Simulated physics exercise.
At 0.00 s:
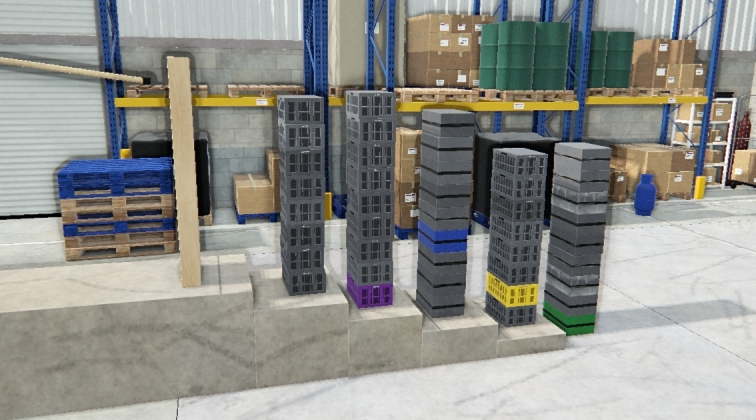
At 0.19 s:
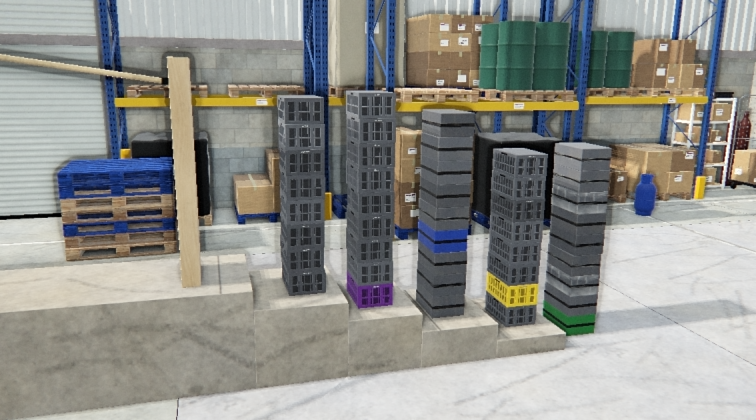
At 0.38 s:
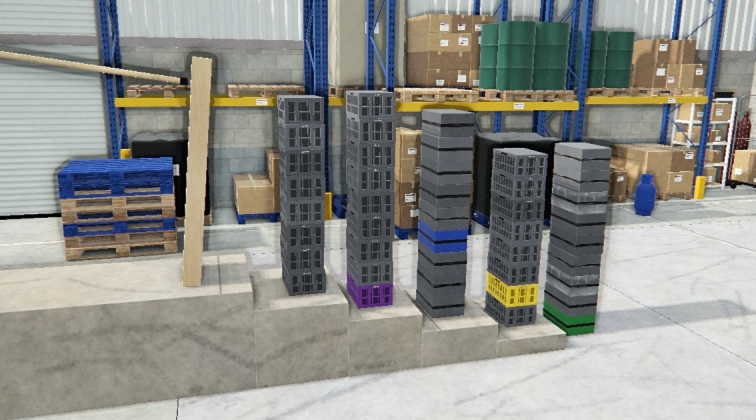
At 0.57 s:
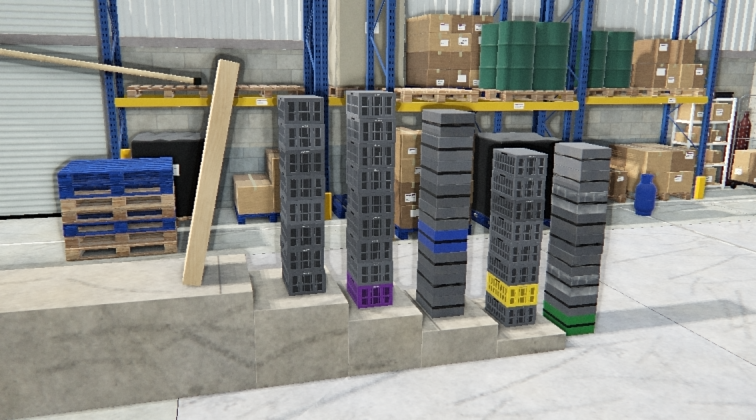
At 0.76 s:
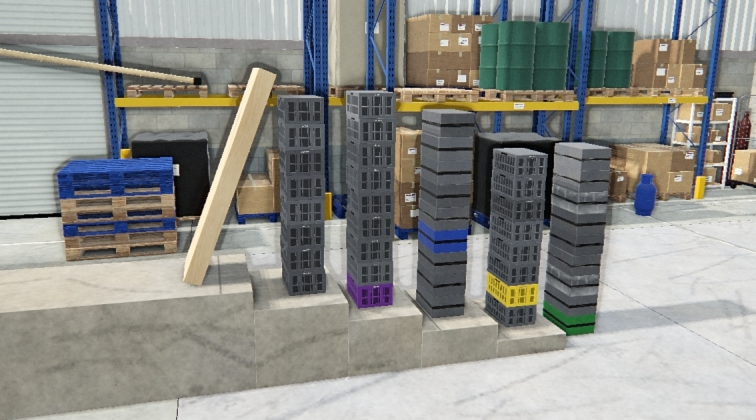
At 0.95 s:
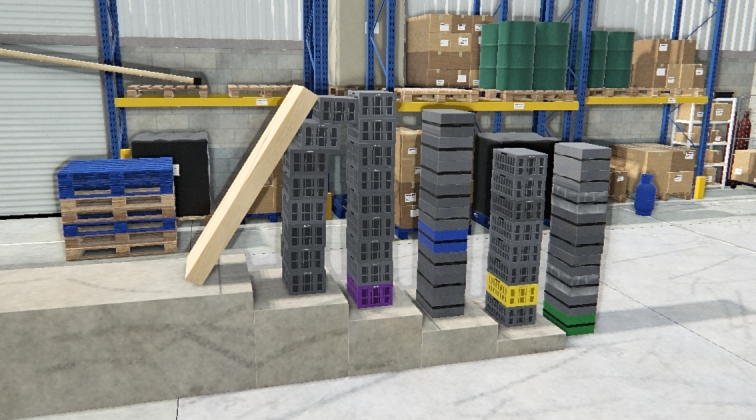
At the start, a pale upright board stands on a stepped concrete ledge, left of five tall stacks of mostly dark crates, as a pole nears its top from the left. The pole nudges the board, which leans increasingly rightward, away from the pole, until it meets the nearest stack and shifts its upper crates to the right.
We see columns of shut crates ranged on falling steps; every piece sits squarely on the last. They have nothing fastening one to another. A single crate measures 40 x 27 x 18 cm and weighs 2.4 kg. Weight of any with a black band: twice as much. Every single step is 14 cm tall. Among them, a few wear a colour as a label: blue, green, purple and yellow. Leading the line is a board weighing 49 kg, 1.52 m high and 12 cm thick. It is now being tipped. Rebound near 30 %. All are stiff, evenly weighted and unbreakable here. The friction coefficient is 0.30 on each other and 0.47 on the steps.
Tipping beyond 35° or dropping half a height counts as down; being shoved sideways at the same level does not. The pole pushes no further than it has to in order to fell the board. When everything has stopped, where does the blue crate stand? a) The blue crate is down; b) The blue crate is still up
The blue crate is down (a).
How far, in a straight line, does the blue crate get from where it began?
Net straight-line distance: Approx. 55 cm.
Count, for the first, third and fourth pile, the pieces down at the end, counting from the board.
Pile by pile it's first 5, third 6 and fourth 7.
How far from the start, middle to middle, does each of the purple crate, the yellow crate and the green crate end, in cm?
Net displacement, roughly: Purple ~ 0 cm, yellow ~ 40 cm, green ~ 10 cm.
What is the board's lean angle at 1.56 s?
I'd put it near 65°.
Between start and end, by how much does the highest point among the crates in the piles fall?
About 90 cm.
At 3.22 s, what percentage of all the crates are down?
80 per cent.
After 1.56 s, board 65° from upright; 8 of the 43 crates down; blue crate leaning 12°; purple crate leaning 16°.
After 2.44 s, board 67° from upright; 23 of the 43 crates down; blue crate on its side; yellow crate leaning 24°.
After 3.22 s, board 67° from upright; 34 of the 43 crates down; blue crate on its side; green crate leaning 42°.
At rest (4.8 s), board 67° from upright; 34 of the 43 crates down; blue crate on its side; green crate leaning 38°; yellow crate leaning 38°, 21 cm lower. As the last picture would show them, middles, blue crate near (466, 290), green crate near (579, 308).
